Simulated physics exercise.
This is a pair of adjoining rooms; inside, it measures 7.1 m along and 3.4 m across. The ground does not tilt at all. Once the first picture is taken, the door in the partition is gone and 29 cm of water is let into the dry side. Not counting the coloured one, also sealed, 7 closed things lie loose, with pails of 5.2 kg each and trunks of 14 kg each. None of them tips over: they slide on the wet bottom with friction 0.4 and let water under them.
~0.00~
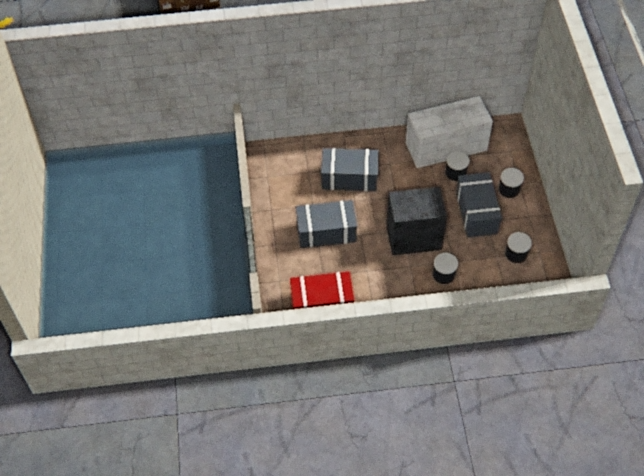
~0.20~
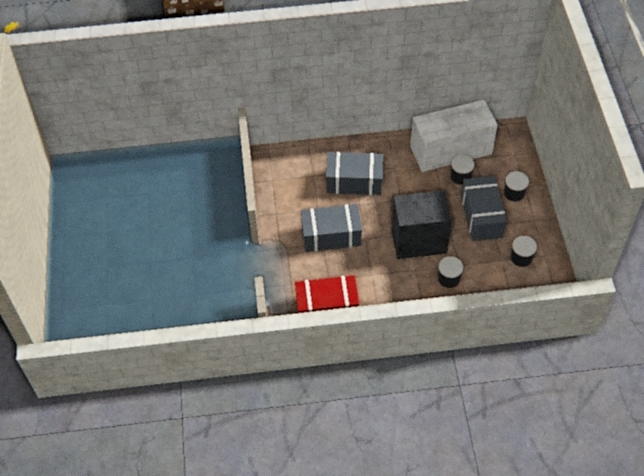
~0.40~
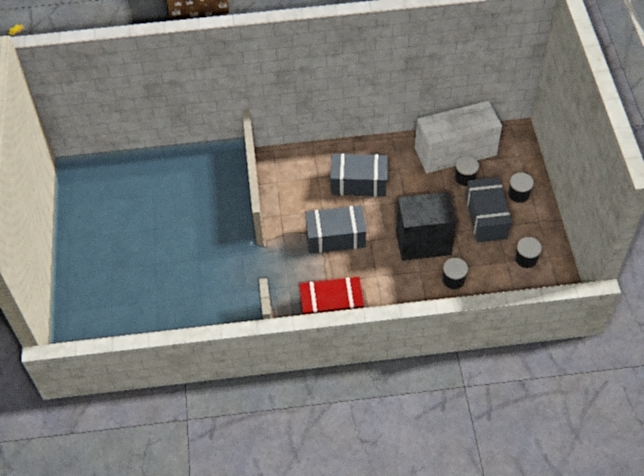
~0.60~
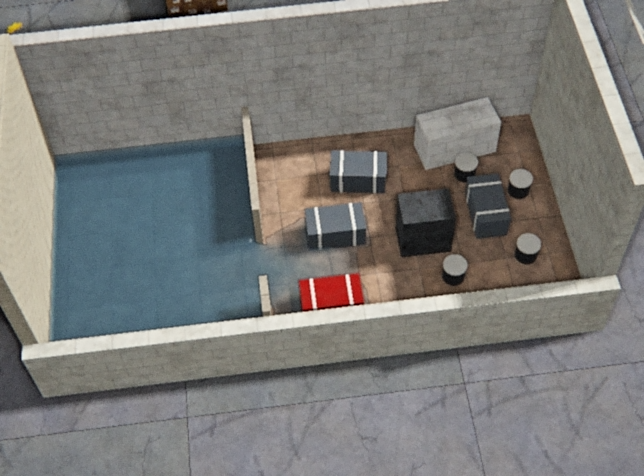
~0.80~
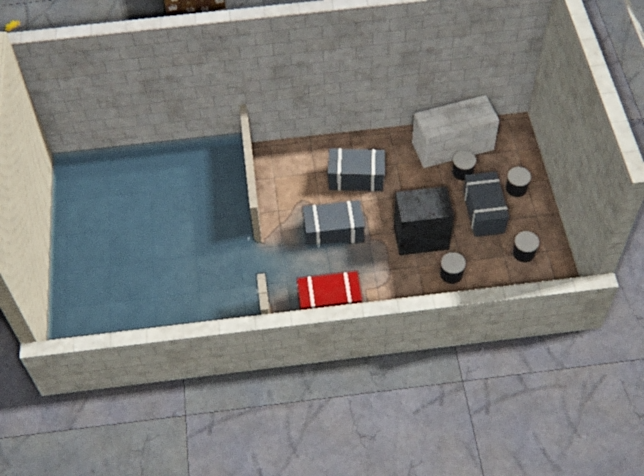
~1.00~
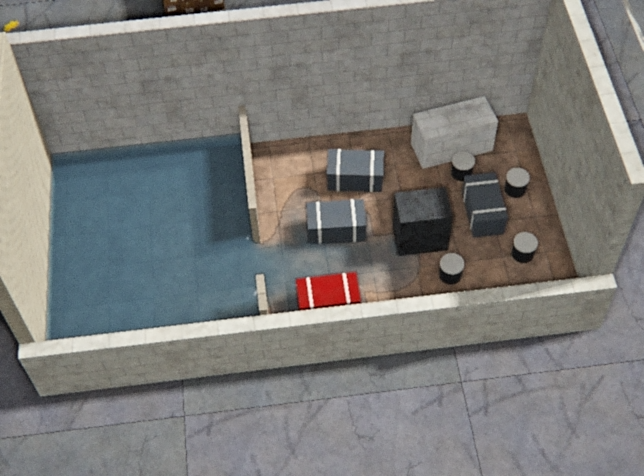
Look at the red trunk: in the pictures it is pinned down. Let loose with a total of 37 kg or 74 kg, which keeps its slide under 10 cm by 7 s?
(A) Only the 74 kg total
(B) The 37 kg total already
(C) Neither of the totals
(A) Only the 74 kg total.
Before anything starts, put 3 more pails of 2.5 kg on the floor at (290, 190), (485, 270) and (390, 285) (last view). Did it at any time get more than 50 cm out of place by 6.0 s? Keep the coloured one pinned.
Result, in sequence: Not exceeded, exceeded, exceeded.
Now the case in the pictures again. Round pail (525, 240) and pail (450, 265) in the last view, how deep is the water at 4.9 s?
About 7 and 10 cm.
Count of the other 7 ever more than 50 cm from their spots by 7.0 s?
6 in all.
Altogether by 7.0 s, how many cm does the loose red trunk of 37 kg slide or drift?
Roughly 350 cm.
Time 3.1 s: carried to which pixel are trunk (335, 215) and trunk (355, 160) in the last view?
Estimated pixels: (364, 152) and (352, 130).
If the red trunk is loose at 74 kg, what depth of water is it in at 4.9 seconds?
Roughly 8 cm.
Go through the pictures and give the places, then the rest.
In the first frame, the red trunk at (322, 289) rests on the ground; 9.4 m2 under water; 0 of 8 have shifted.
In the second frame, the red trunk at (327, 293) rests on the ground; water covers 9.9 m2; 0 of 8 have shifted.
In the third frame, the red trunk at (331, 294) rests on the ground; 10.4 m2 under water; 0 of 8 have shifted.
In the fourth frame, the red trunk at (331, 291) rests on the ground; 10.9 m2 under water; 0 of 8 have shifted.
In the fifth frame, the red trunk at (329, 289) rests on the ground; 11.4 m2 under water; 0 of 8 have shifted.
In the sixth frame, the red trunk at (328, 290) rests on the ground; water covers 12.0 m2; 1 of 8 have shifted.
After 1.4 s the red trunk would be 1 cm from its start with 37 kg and 0 cm from its start with 74 kg; 6 cm of water round it then.
After 3.1 s the red trunk would be 54 cm from its start with 37 kg and 0 cm from its start with 74 kg; 9 cm of water round it then.
After 4.9 s the red trunk would be 193 cm from its start with 37 kg and 0 cm from its start with 74 kg; 8 cm of water round it then.
After 7.0 s the red trunk would be 307 cm from its start with 37 kg and 0 cm from its start with 74 kg; 8 cm of water round it then.
